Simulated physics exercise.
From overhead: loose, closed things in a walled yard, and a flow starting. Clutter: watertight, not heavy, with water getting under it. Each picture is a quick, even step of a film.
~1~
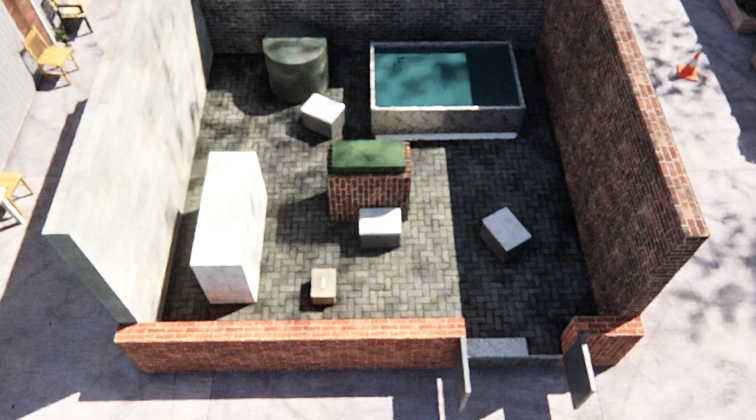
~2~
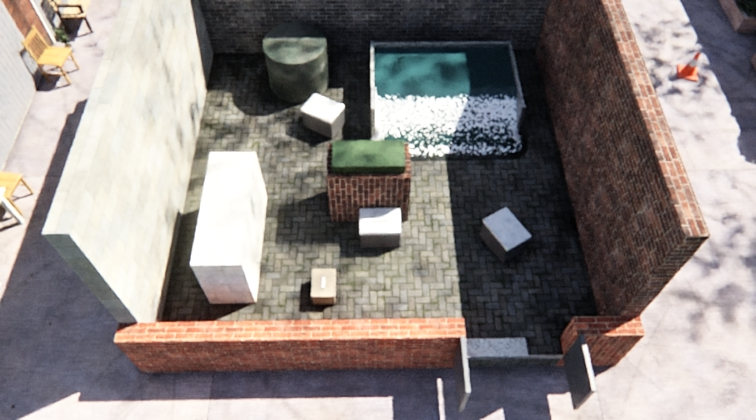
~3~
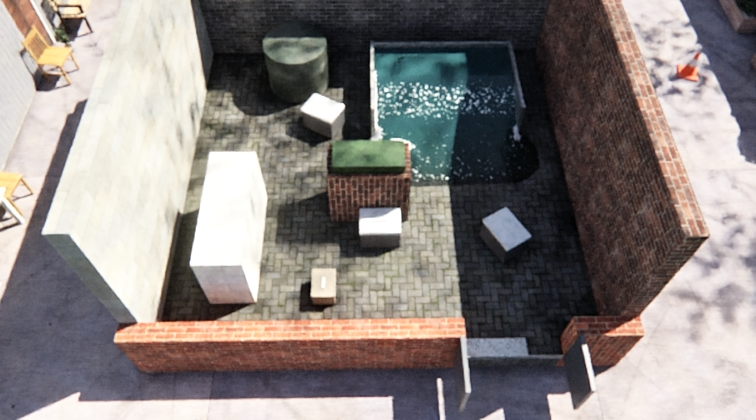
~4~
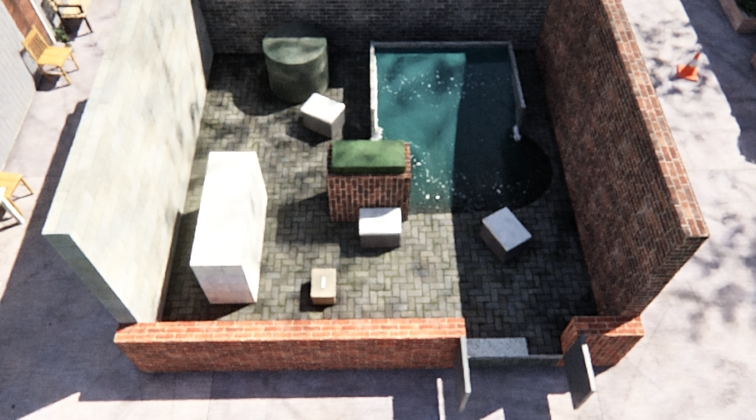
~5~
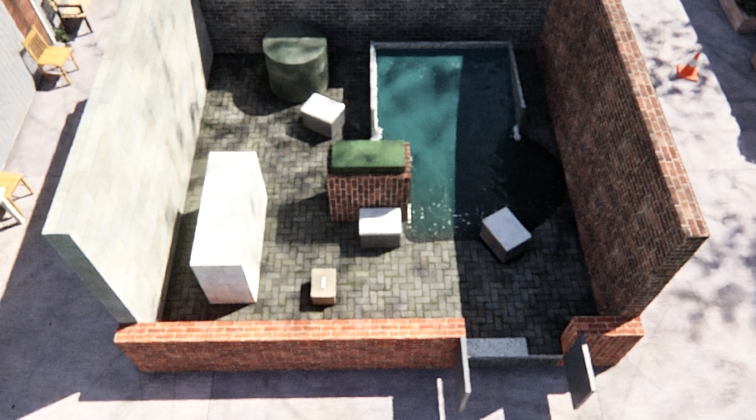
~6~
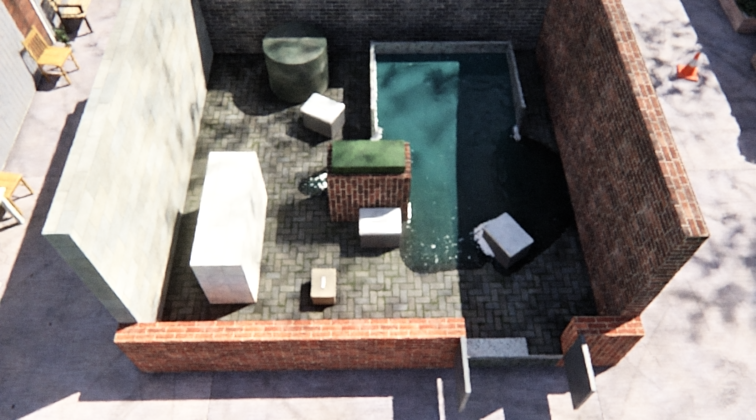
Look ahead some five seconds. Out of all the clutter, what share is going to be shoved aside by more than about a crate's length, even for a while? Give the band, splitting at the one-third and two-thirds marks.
The share moved far is a third up to two thirds.
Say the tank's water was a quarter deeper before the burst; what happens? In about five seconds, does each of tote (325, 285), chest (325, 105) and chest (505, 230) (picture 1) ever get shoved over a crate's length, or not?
In the order you named them: Stayed within the threshold, stayed within the threshold, went past the threshold.
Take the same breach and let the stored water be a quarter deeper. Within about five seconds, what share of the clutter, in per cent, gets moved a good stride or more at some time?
Estimate: Around 40 in a hundred.
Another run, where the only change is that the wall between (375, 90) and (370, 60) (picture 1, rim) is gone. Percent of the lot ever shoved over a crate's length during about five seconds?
Estimate: Close to 20 in a hundred.
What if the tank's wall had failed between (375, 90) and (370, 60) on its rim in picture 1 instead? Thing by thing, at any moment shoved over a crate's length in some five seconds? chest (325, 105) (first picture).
Travels that far.
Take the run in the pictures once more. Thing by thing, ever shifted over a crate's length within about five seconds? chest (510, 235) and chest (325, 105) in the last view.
In the order asked: Over that mark, then a lesser distance.
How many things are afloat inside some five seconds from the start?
That adds up to 1.
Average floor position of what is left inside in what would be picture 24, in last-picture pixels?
At about (326, 195).
A moment on, 1 of 5 are well off their spots; 1 afloat.
Next, 2 of 5 are well off their spots; 0 afloat.
Later, 2 of 5 are well off their spots; 0 afloat.
In the end, 2 of 5 are well off their spots, and 2 have been at some point; 1 afloat.
